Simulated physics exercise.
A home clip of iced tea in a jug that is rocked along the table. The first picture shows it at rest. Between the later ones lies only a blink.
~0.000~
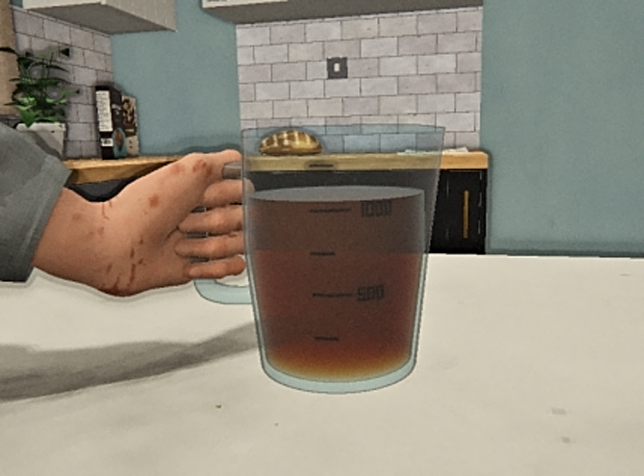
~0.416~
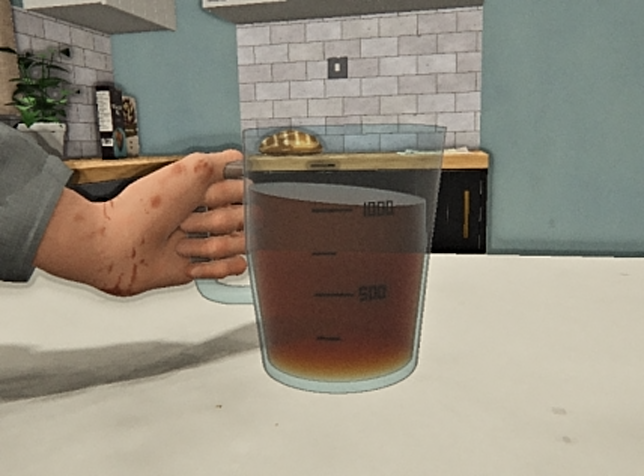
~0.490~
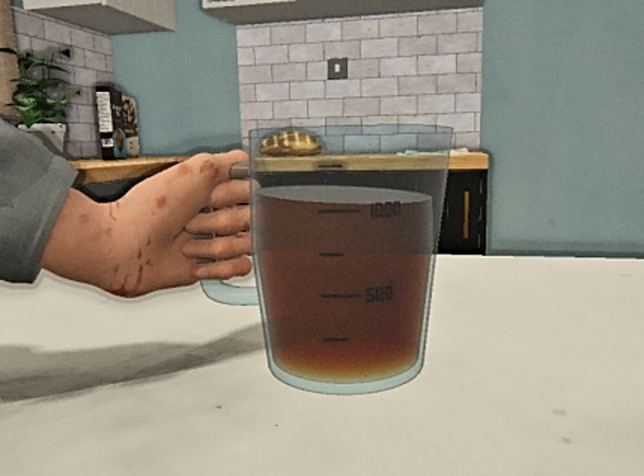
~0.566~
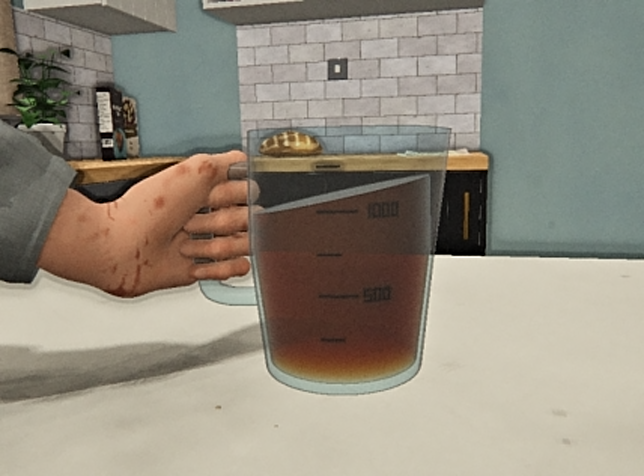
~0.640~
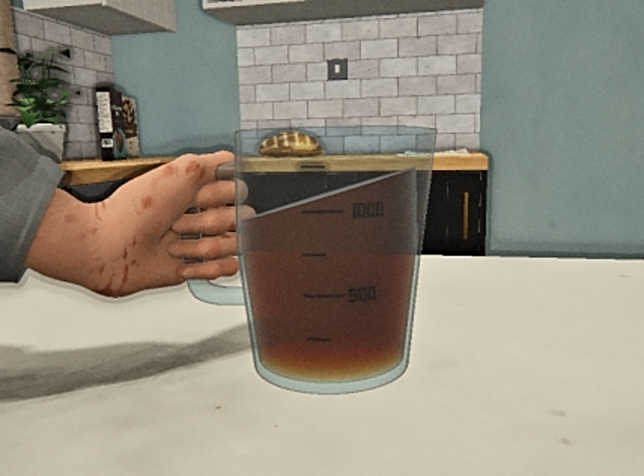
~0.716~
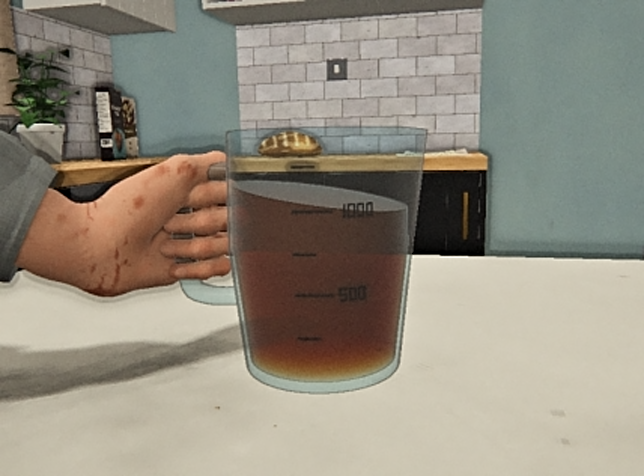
In a kitchen seen from across a pale countertop, a still view faces blue-green walls, white brick tiles and a wooden worktop. A hand in a grey sleeve, reddish marks on its skin, holds the handle of a clear jug of reddish-brown iced tea. The hand shifts the jug slightly right, then back left, while the tea tilts gently higher left, then clearly higher right, then higher left again.
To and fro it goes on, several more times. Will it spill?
At that beat the jug spills.
After 1.0 s, the highest wave so far goes over the rim.
After 5.1 s, the highest wave so far goes over the rim; some is on the top.
